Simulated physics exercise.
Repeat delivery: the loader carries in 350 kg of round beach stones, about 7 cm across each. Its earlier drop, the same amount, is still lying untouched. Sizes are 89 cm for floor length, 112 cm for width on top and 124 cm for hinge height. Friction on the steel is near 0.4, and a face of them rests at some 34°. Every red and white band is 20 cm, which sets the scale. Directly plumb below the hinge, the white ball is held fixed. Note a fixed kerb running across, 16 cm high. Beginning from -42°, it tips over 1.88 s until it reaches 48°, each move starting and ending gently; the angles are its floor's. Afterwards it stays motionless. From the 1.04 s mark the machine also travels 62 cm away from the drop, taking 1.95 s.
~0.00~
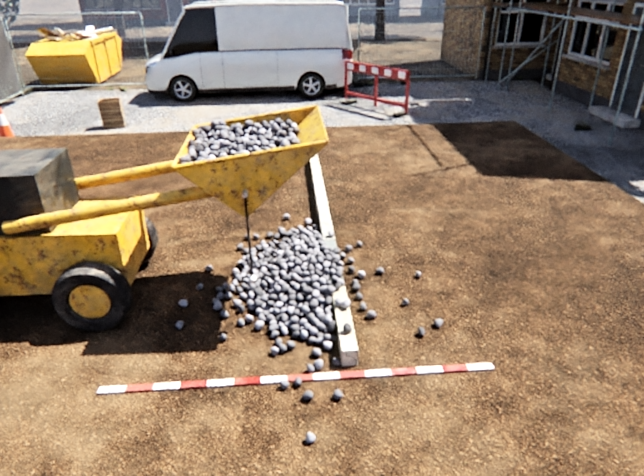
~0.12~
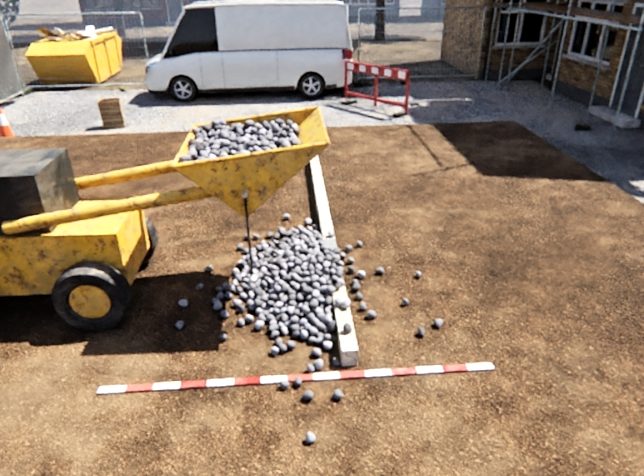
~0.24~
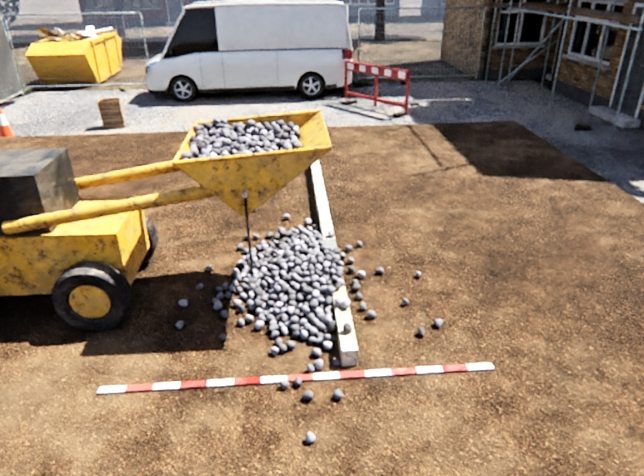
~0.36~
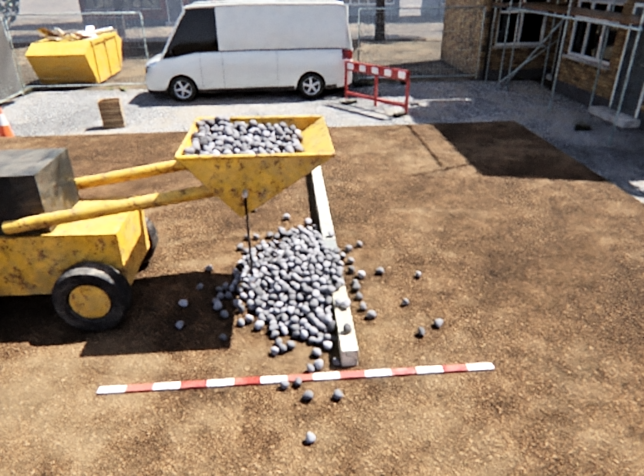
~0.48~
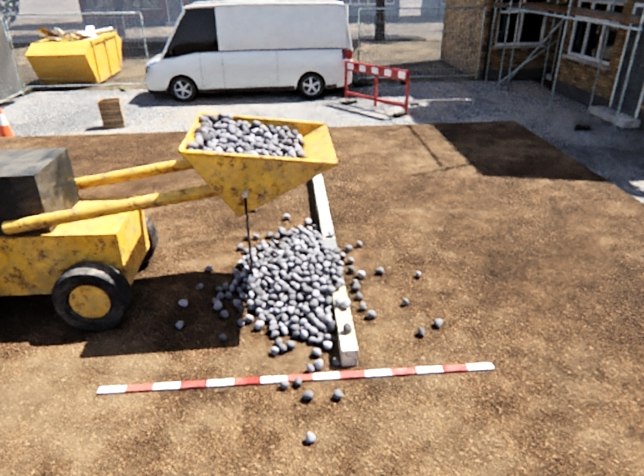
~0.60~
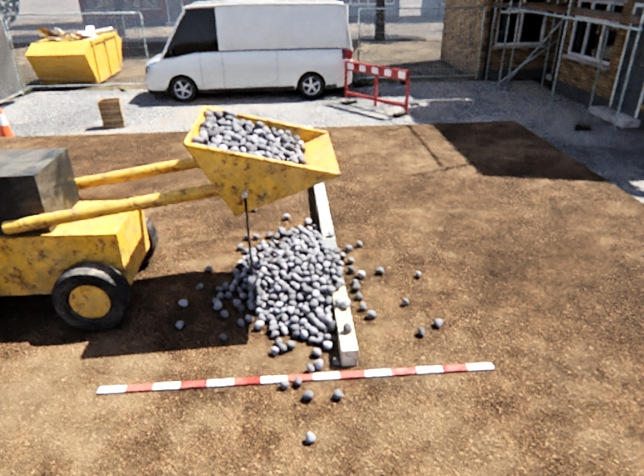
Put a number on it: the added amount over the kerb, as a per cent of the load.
36 percent, roughly.
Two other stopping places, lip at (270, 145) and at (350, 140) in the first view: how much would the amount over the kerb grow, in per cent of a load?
First place: Roughly 0 %; second place: Roughly 60 %.
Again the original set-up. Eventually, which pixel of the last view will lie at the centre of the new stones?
Roughly pixel (318, 270) in the last view.
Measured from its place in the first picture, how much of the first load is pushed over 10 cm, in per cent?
About 20 per cent.
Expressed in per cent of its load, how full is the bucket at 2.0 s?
Estimate: 0 % remaining inside, roughly.
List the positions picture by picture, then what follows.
In the first frame, lip at (328, 142), floor tilted -42°, highest stones at (245, 126). The earlier load is highest near (312, 262), 24 cm above ground level, 97 % on this side of the kerb, 3 % over the kerb.
In the second frame, lip at (329, 143), floor tilted -41°, highest stones at (239, 126); the stones move at 0.1 m/s on average.
In the third frame, the bucket is at -38°, its lip at (332, 148); the top of the load is at (228, 126); the stones move at 0.1 m/s on average.
In the fourth frame, lip at (335, 155), floor tilted -33°, highest stones at (214, 124); the stones move at 0.2 m/s on average.
In the fifth frame, lip at (338, 164), floor tilted -27°, highest stones at (213, 120); the stones move at 0.2 m/s on average.
In the sixth frame, lip at (340, 175), floor tilted -20°, highest stones at (214, 117); the stones move at 0.2 m/s on average.
After 1.4 s the floor is at 34°; in per cent of one load, 90 in the bucket, 107 on this side of the kerb, 3 over the kerb; the foremost stones are at (393, 289).
After 2.0 s the floor is at 48°; in per cent of one load, 2 in the bucket, 166 on this side of the kerb, 32 over the kerb; the foremost stones are at (418, 277).
After 3.4 s the floor is at 48°; in per cent of one load, 0 in the bucket, 161 on this side of the kerb, 38 over the kerb; the foremost stones are at (475, 250).
After 6.0 s the floor is at 48°; in per cent of one load, 0 in the bucket, 161 on this side of the kerb, 38 over the kerb; the foremost stones are at (475, 250). Net gain over the kerb, 36.
